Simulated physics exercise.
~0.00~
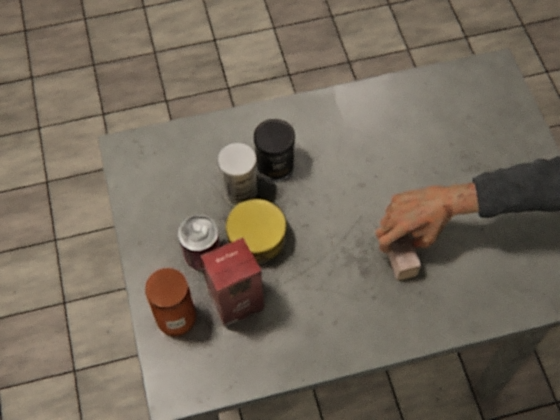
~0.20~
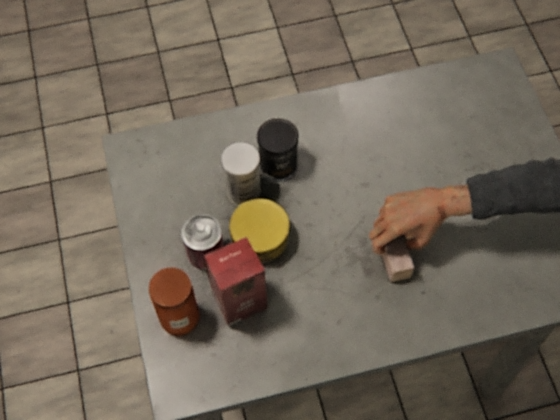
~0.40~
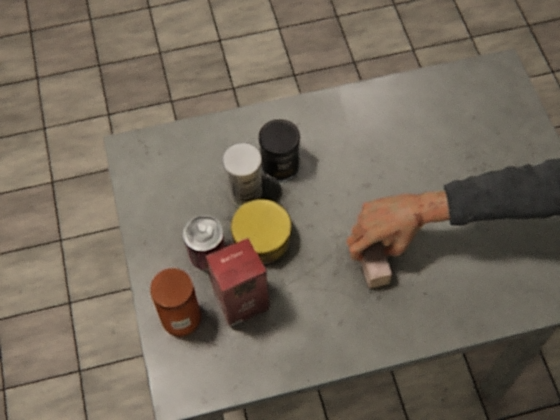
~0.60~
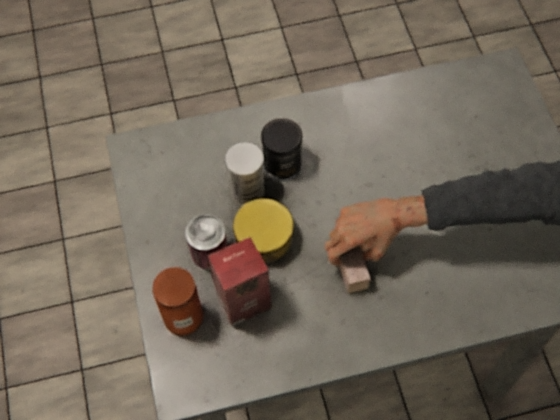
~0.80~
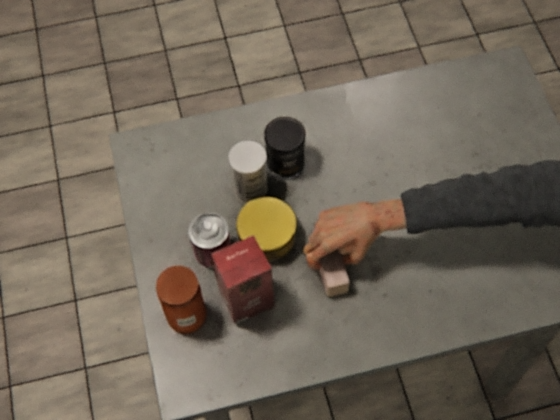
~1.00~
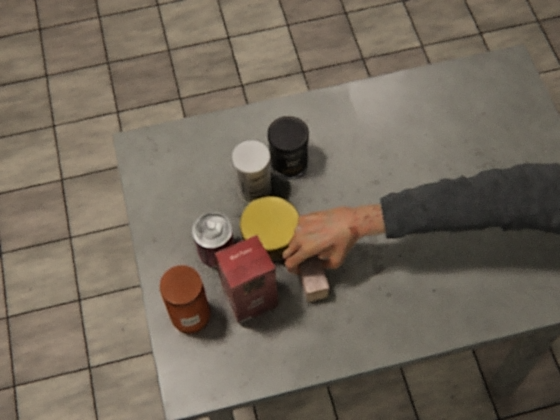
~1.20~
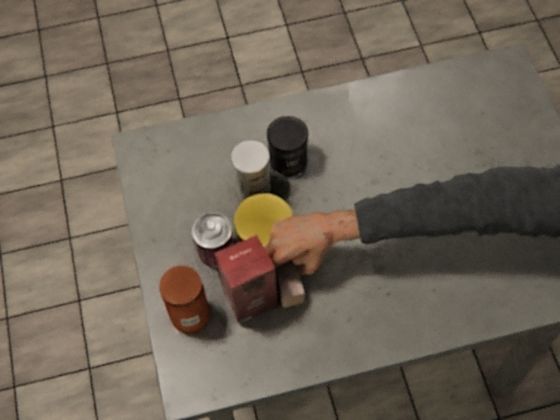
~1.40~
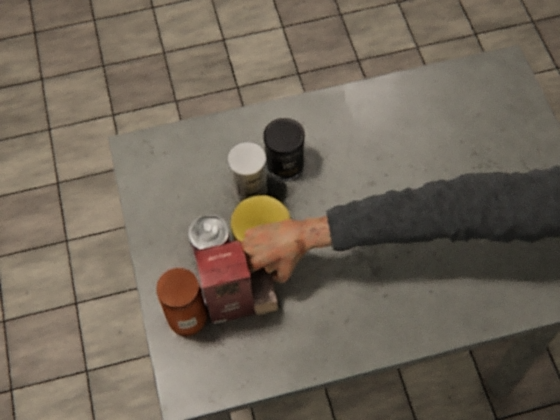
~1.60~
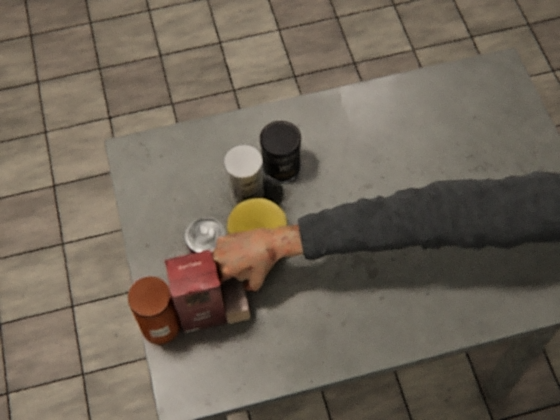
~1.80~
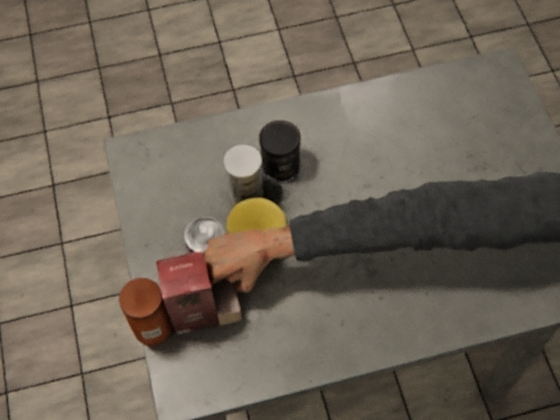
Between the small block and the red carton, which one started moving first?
The small block started moving first, pushed along by the hand. The red carton stood still until later, when the block had come up close beside it.
